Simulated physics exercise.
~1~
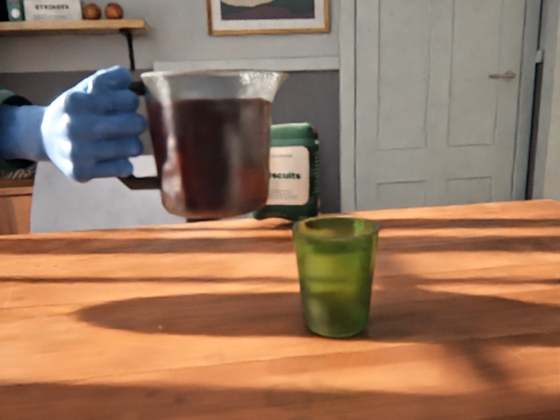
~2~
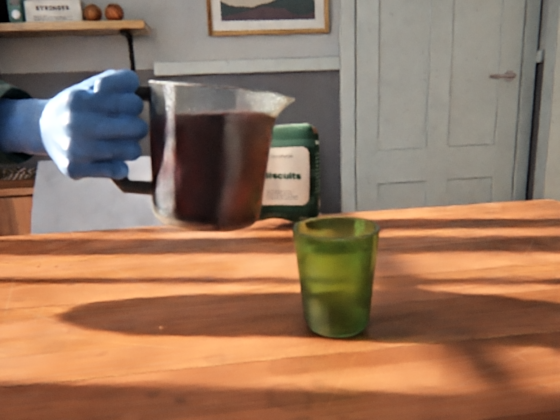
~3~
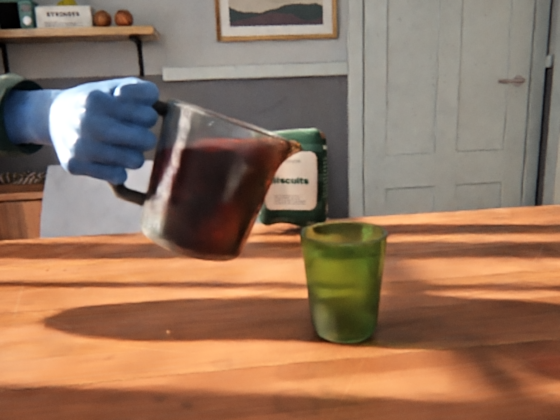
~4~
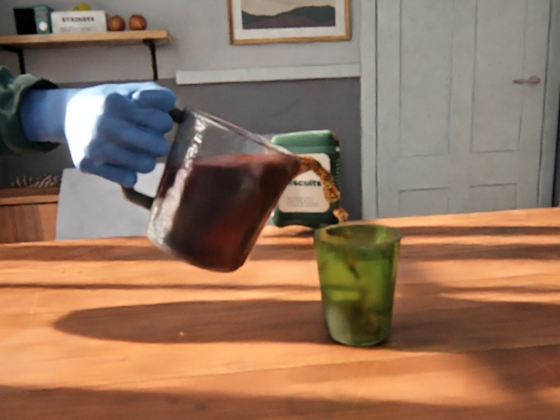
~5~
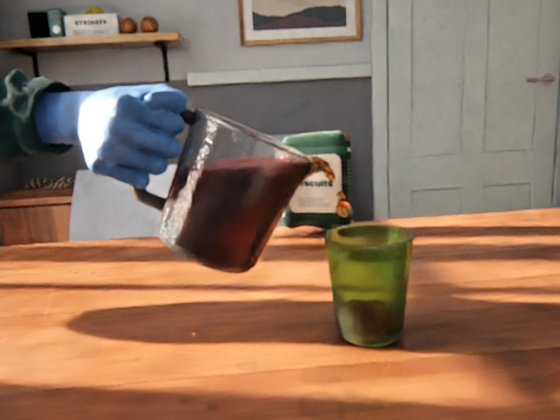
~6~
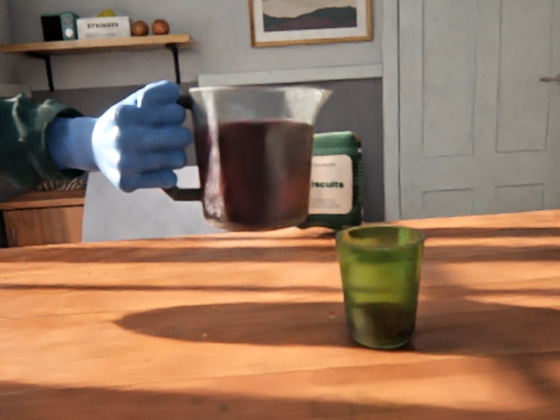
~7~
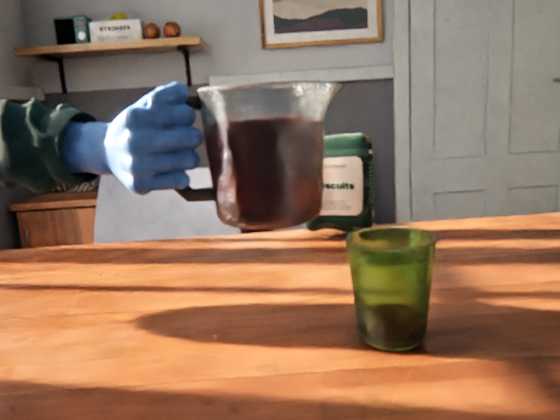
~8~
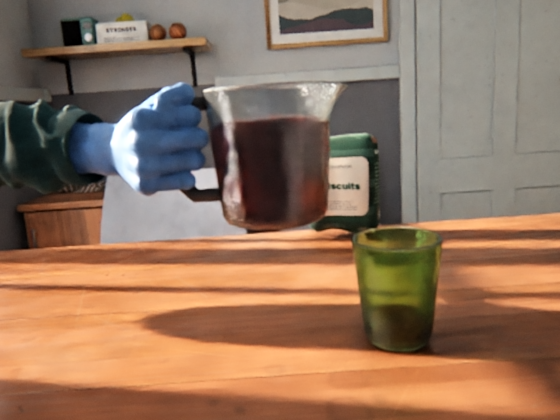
At the start, a blue-gloved hand holds a glass pitcher of dark tea to the left of an empty green tumbler on a sunlit wooden table. The hand smoothly leans the pitcher to the right, bringing its spout toward the tumbler. A thin, amber-brown stream spills from the spout and falls into the tumbler while the pitcher stays tilted. The hand then rights the pitcher, and the stream stops as the view pans slightly left. At the end, the upright pitcher still holds plenty of tea, and a small dark amount sits in the bottom of the tumbler.
